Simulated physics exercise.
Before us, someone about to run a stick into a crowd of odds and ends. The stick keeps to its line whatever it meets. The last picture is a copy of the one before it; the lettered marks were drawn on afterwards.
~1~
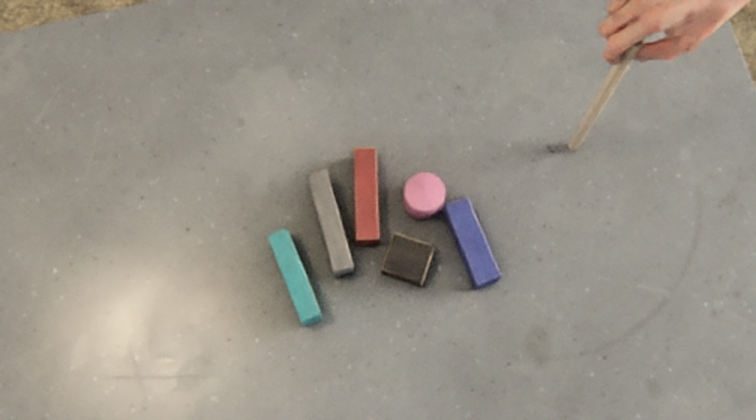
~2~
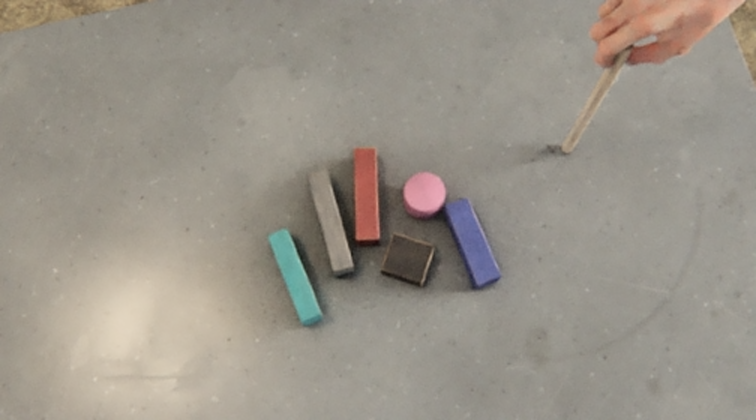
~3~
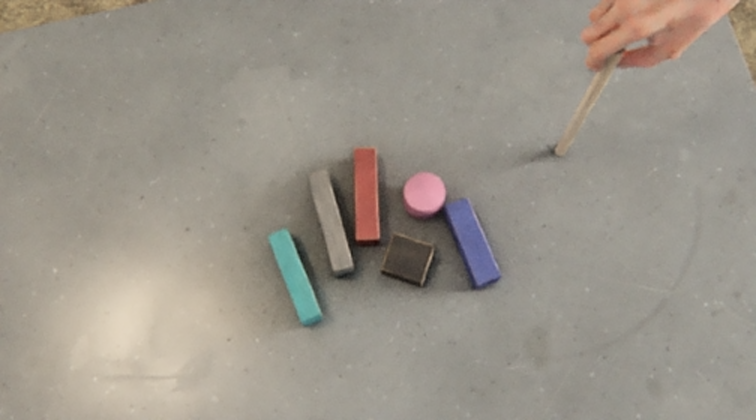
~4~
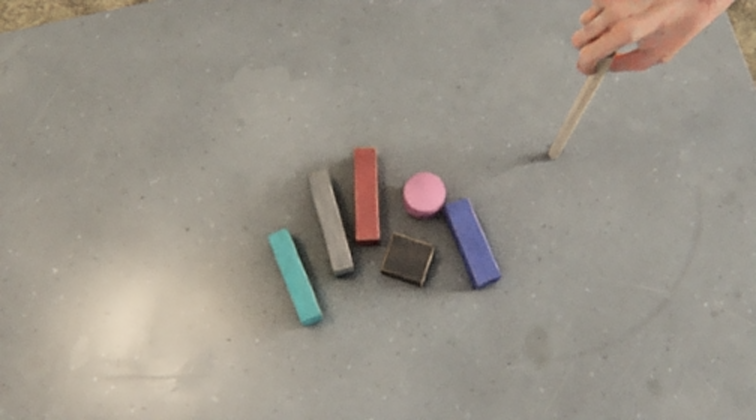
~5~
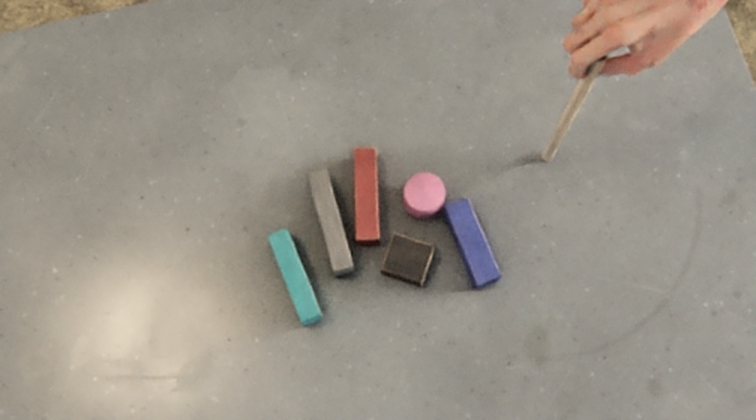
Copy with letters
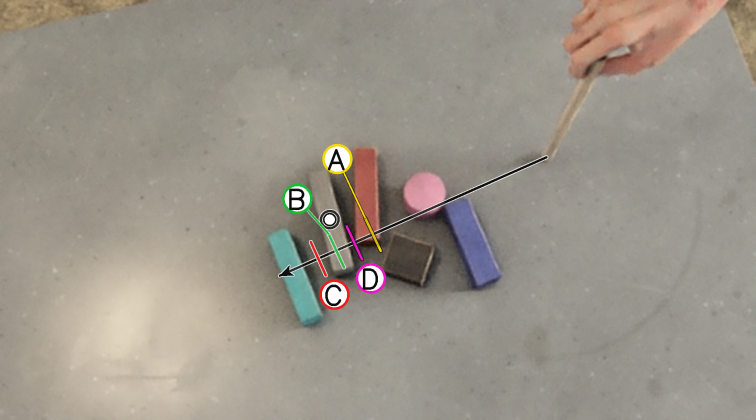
A hand holding a thin stick at the upper right moves slightly left and a little downward, drawing the tip across the grey surface, while the turquoise, grey, red and blue bars, pink tin and black block stay still.
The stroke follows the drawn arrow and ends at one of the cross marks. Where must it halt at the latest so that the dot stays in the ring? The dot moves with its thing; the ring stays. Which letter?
Up to mark A.
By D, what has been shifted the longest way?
The pink tin has gone farthest.
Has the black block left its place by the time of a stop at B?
By then, no.
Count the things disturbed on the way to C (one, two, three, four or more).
It has moved four or more.
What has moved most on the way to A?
The pink tin has gone farthest.
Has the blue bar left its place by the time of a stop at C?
By then, no.
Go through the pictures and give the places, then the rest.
In the first frame, grey bar (330, 223); black block (407, 260); turquoise bar (295, 277).
In the second frame, turquoise bar (295, 277); pink tin (424, 196).
In the third frame, red bar (366, 196); blue bar (471, 243).
In the fourth frame, grey bar (330, 223); black block (407, 260).
In the fifth frame, turquoise bar (295, 277); pink tin (424, 196); red bar (366, 196).
On the marked copy, A at (373, 234); B at (336, 251); C at (318, 259); D at (354, 243); the arrow from (546, 157) to (280, 276); the white dot at (330, 219).
Following A. Soon after the start, foot of the stick (484, 185).
Later, foot of the stick (421, 213); pink tin (399, 197).
In the end, foot of the stick (373, 235); pink tin (395, 193); red bar (360, 196); the dot is still in its ring.
As for the rest, B shifts the dotted thing to (305, 223); C shifts the dotted thing to (300, 224); D shifts the dotted thing to (314, 224).
